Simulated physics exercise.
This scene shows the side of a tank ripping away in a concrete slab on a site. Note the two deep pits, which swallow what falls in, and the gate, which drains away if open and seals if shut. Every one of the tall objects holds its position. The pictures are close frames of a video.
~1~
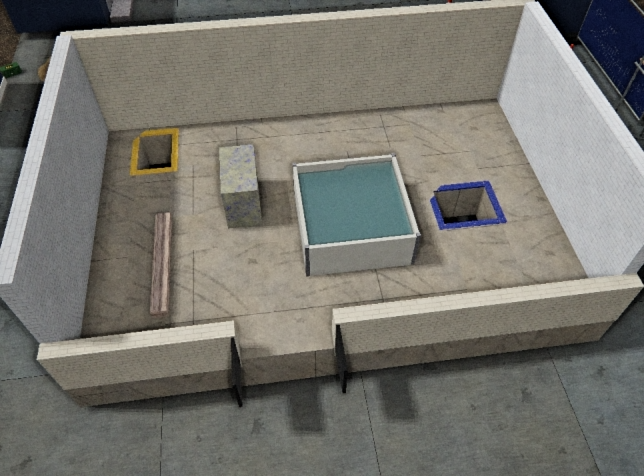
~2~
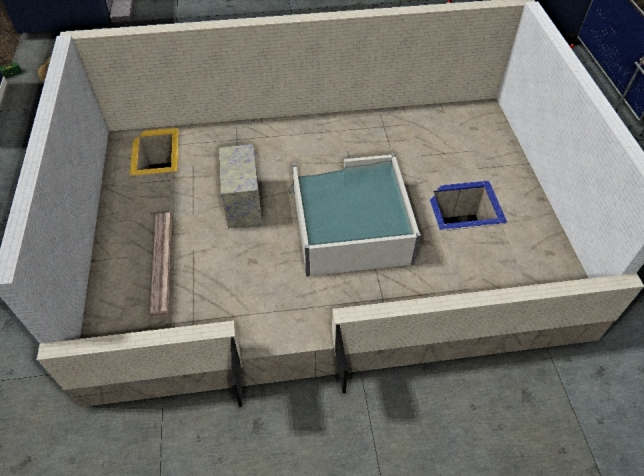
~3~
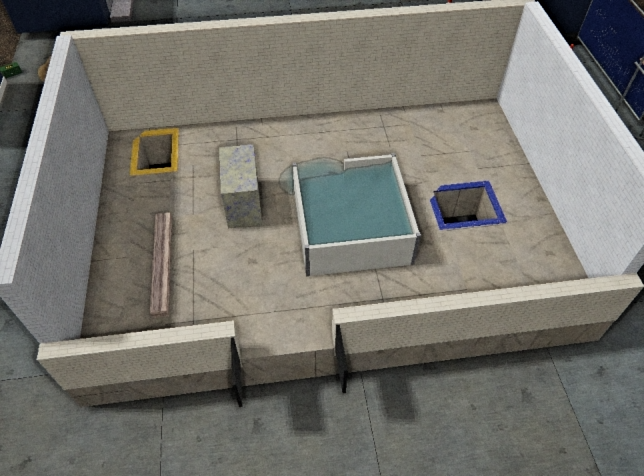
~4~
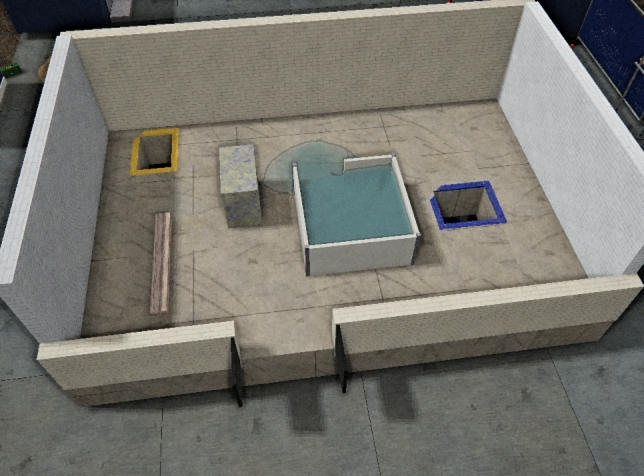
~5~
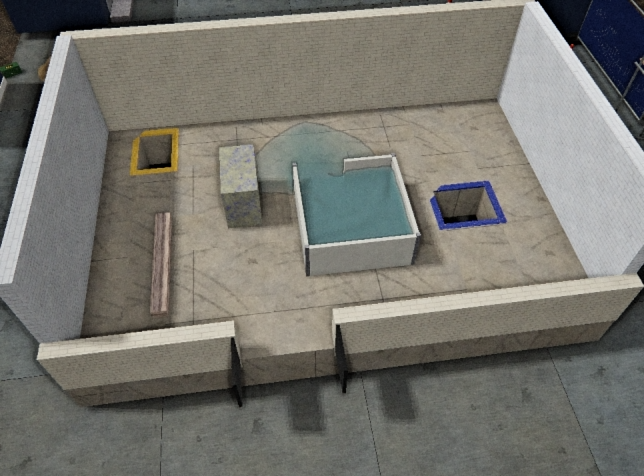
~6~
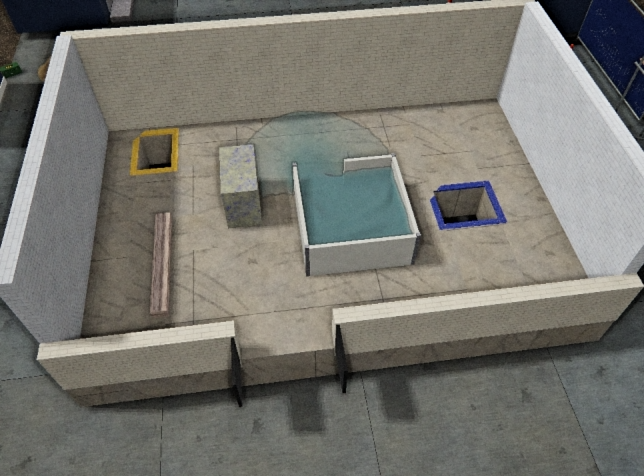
On a walled concrete slab with two square pits, one rimmed in yellow and one in blue, an open tank of blue-green water sits whole and still. Part of its far side opens, and water pours out behind it, then fans across the floor past the grey block toward the back wall.
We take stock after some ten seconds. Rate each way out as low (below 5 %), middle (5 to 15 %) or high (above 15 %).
Ratings - gate: Low; yellow pit: High; blue pit: Middle.
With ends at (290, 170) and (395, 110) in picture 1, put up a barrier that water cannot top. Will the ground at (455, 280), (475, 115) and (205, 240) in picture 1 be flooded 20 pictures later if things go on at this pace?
Point by point: First spared, next swamped, last spared.
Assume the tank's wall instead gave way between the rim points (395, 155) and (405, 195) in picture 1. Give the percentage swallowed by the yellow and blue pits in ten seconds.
Yellow 0 %, blue 50 %.
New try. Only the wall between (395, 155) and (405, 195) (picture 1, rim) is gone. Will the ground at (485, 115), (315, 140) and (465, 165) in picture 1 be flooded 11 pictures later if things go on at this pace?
So the first one is drenched, the next left untouched, and the last drenched.
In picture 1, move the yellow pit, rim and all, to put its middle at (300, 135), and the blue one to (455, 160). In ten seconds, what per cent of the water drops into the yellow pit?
Per cent: Yellow 45.
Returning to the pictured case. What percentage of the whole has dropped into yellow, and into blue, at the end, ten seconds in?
30 in a hundred, then 6 in a hundred.
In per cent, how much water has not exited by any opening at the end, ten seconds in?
About 64 %.
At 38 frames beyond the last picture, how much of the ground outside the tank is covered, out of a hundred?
Near 55 in a hundred.
A moment on, water covers 20 % of the floor; the gate 0 %, the yellow pit 0 %, the blue pit 0 %.
Next, water covers 25 % of the floor; the gate 0 %, the yellow pit 3 %, the blue pit 0 %.
Then, water covers 35 % of the floor; the gate 0 %, the yellow pit 12 %, the blue pit 0 %.
Later, water covers 55 % of the floor; the gate 0 %, the yellow pit 23 %, the blue pit 2 %.
In the end, water covers 75 % of the floor; the gate 0 %, the yellow pit 30 %, the blue pit 7 %.
